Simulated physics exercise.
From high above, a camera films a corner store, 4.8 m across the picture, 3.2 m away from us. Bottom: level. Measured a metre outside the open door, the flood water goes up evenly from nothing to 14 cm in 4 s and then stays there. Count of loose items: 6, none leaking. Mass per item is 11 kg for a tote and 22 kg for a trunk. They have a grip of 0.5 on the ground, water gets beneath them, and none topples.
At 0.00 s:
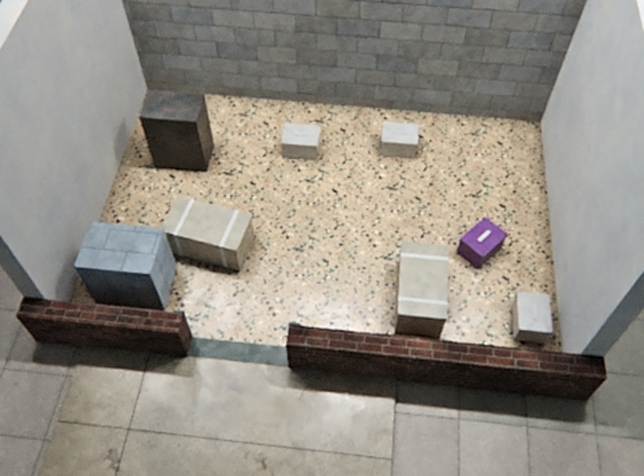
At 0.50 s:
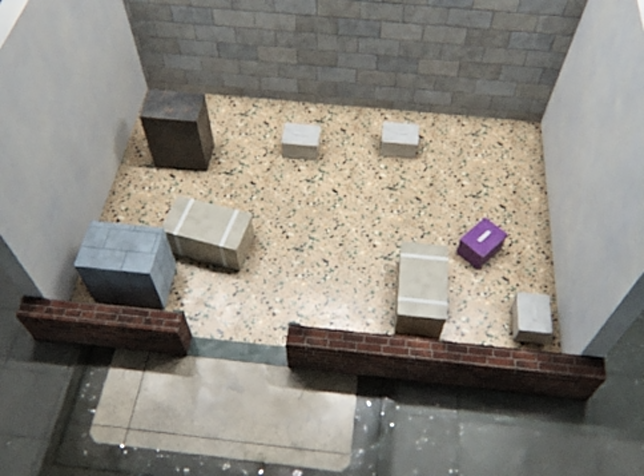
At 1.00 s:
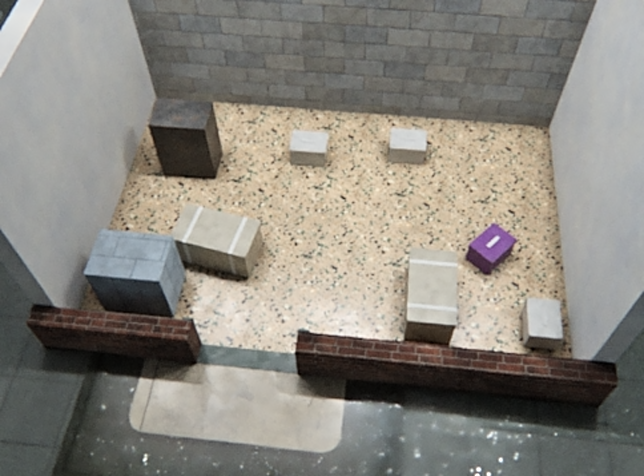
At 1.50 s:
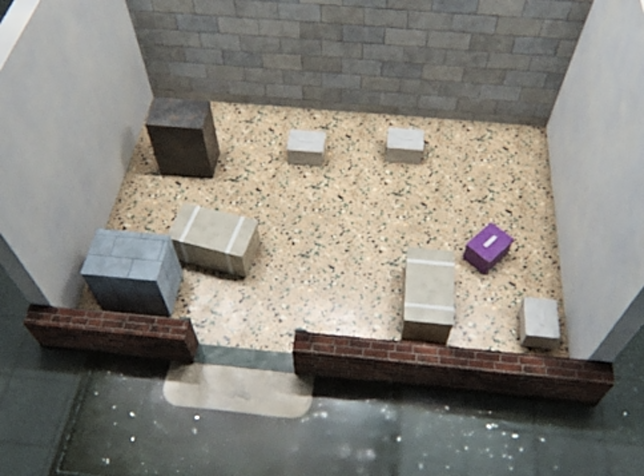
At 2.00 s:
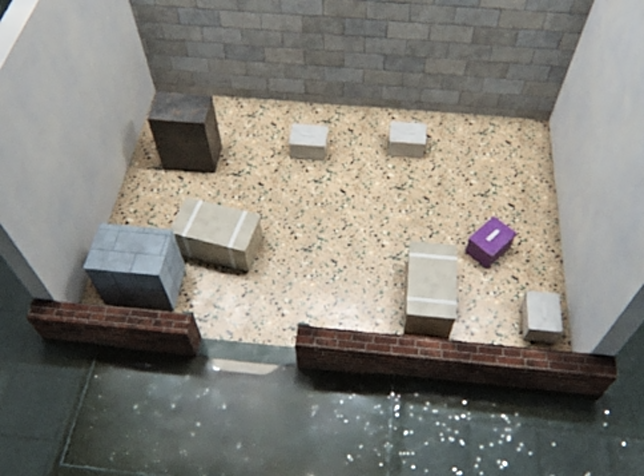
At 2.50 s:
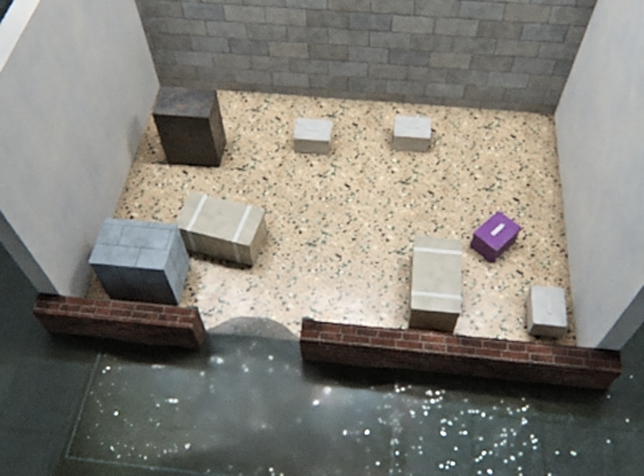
The video shows a high view of a walled room holding several boxes and a purple tote; water spreads across the paving outside, covers it up to the doorway and starts entering, while the objects inside stay still.
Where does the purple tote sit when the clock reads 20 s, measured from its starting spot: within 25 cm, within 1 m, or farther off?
My guess is it barely budges.
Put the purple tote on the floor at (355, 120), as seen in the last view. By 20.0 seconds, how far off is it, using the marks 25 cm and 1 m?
Result: It drifts only slightly.
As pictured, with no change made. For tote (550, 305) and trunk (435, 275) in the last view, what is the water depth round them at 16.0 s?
Depths: Near 7 cm, then near 5 cm.
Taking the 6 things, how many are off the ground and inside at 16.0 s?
It comes to 1 of them.
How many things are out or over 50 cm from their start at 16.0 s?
The number by then is 1.
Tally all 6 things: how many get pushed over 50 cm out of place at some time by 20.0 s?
The number is 4.
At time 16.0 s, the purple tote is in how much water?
Roughly 7 cm at that moment.
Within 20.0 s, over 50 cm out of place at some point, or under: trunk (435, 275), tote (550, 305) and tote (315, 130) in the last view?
Above, below, above.
After 4.0 s the purple tote is near (498, 230), 0.0 m from its start, aground; 0 afloat.
After 9.0 s the purple tote is near (498, 230), 0.0 m from its start, aground; 0 afloat.
After 16.0 s the purple tote is near (498, 230), 0.0 m from its start, aground; 1 afloat.
After 20.0 s the purple tote is near (501, 233), 0.0 m from its start, aground; 4 afloat.
